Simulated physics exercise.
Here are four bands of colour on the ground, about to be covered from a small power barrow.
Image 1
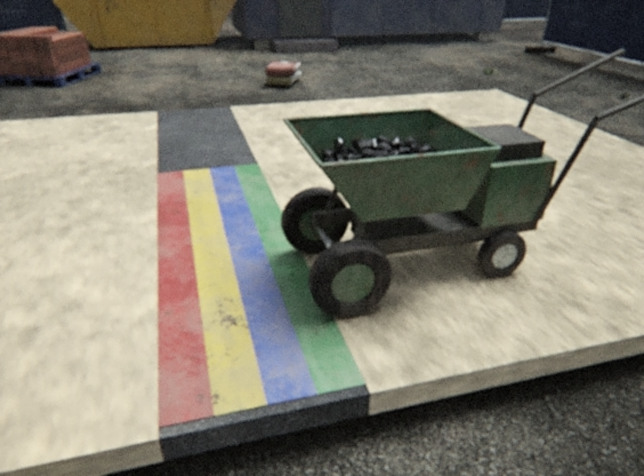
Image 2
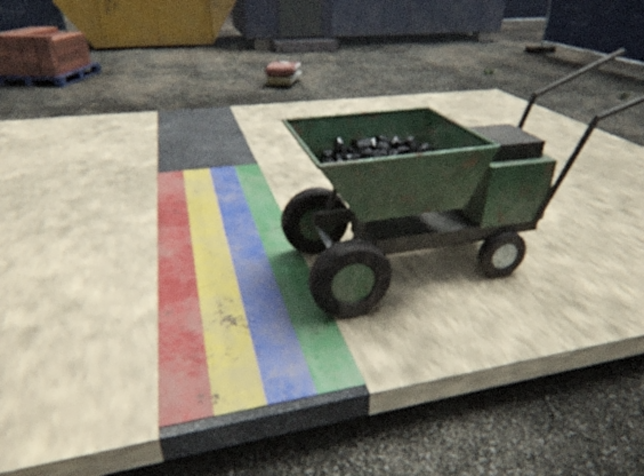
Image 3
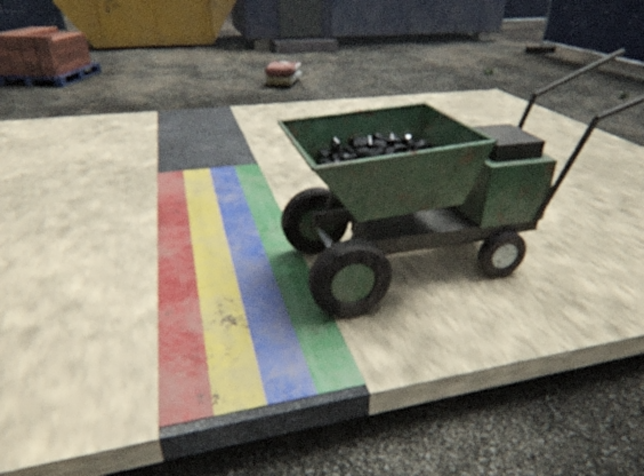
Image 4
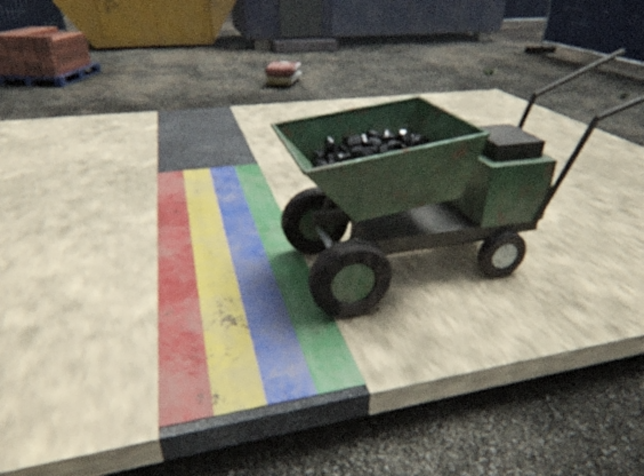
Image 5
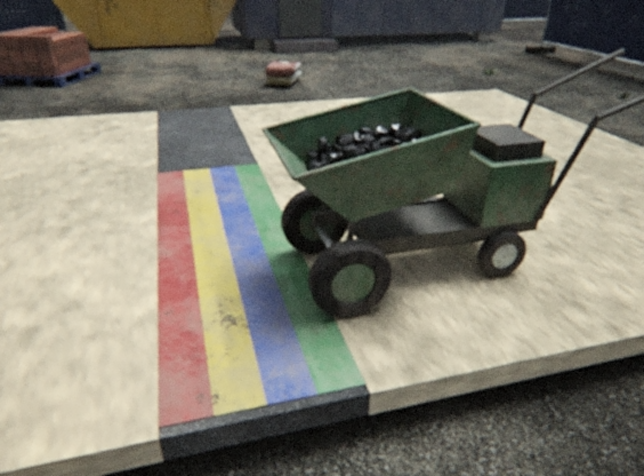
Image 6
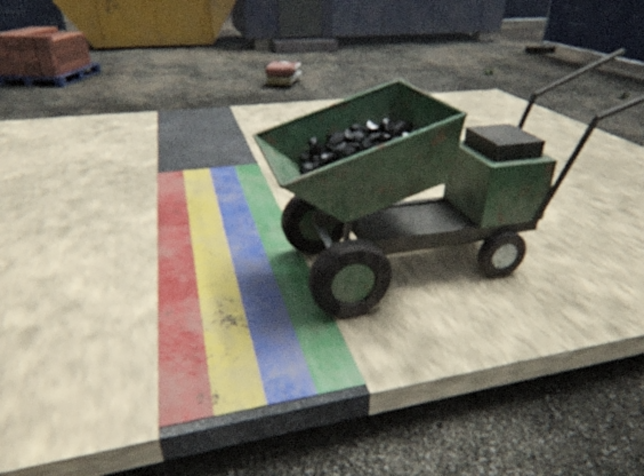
On a pale platform beside coloured stripes, a green barrow's loaded skip gradually tilts leftward.
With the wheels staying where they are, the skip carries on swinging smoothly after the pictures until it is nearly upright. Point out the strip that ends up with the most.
The red one ends up with the most.
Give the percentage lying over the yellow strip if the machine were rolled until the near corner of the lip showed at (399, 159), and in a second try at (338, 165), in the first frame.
Roughly 30 percent first, then roughly 30 percent.
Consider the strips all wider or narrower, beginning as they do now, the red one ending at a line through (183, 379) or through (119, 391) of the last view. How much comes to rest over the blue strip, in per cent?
Roughly 0 per cent first, then 0 per cent.
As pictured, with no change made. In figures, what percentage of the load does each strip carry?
The green strip takes 0 per cent, the blue strip 0, the yellow strip 20 and the red strip 40.
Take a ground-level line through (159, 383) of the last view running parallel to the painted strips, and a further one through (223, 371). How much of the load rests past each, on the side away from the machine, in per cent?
In order: 30 percent, then 80 percent.
Shortly afterwards, skip tipped steeply; the whole lot in the skip.
Next, skip tipped right over; the bulk in the skip; only a few over the yellow strip; a little over the red strip.
Some moments later, skip tipped right over; near a quarter in the skip; a little over the yellow strip; near a third over the red strip; near a quarter off the paint.
In the end, skip tipped right over; a little in the skip; none at all over the green strip; only a few over the blue strip; near a quarter over the yellow strip; near a third over the red strip; near a third off the paint.
